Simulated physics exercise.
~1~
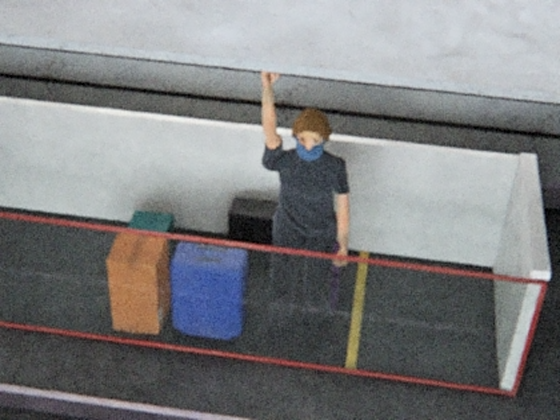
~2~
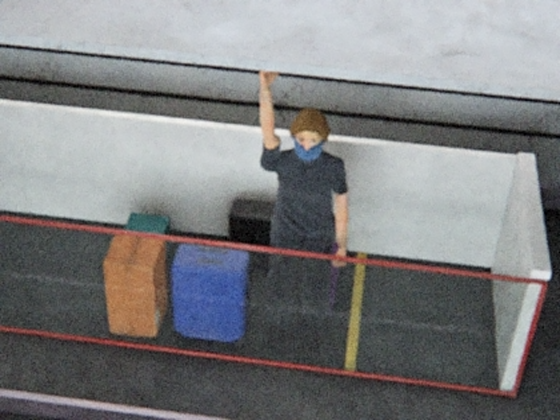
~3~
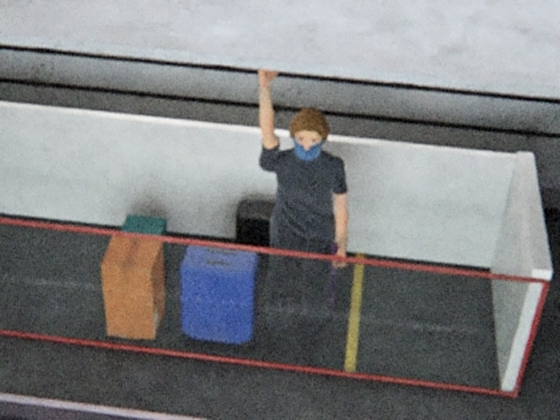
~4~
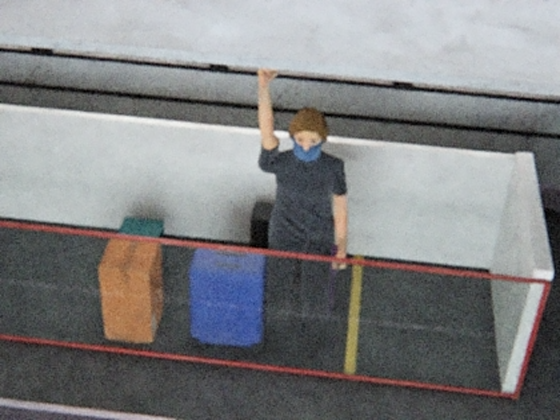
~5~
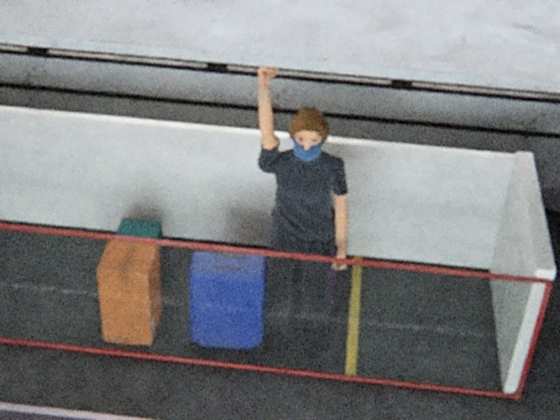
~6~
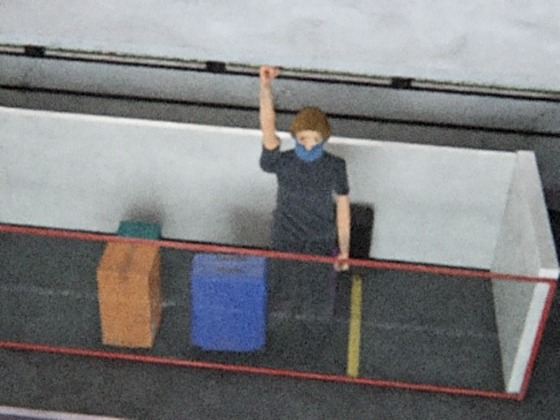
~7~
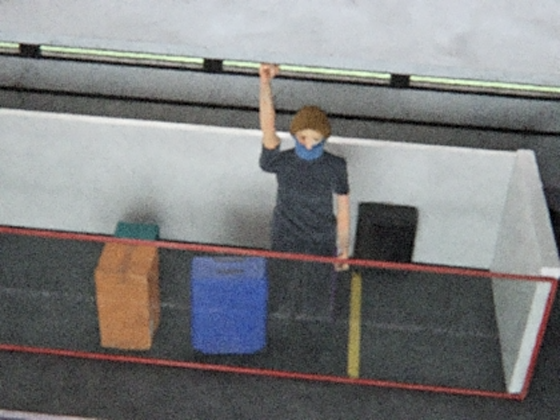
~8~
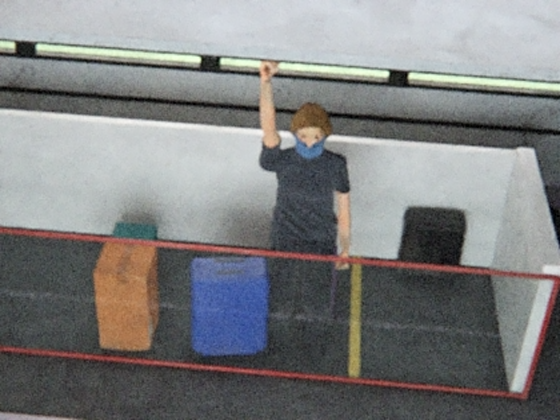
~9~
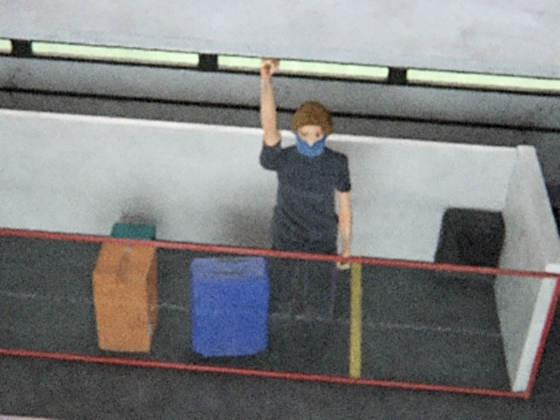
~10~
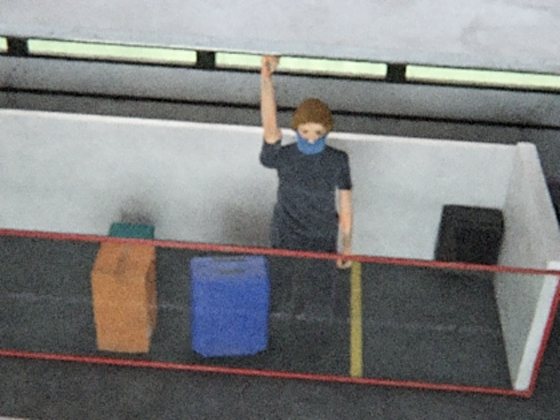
A small black case slid right along the back wall, passing behind a masked passenger who kept one arm raised, and came to rest beyond the yellow line, while a big blue case shifted slightly right and stopped short of it.
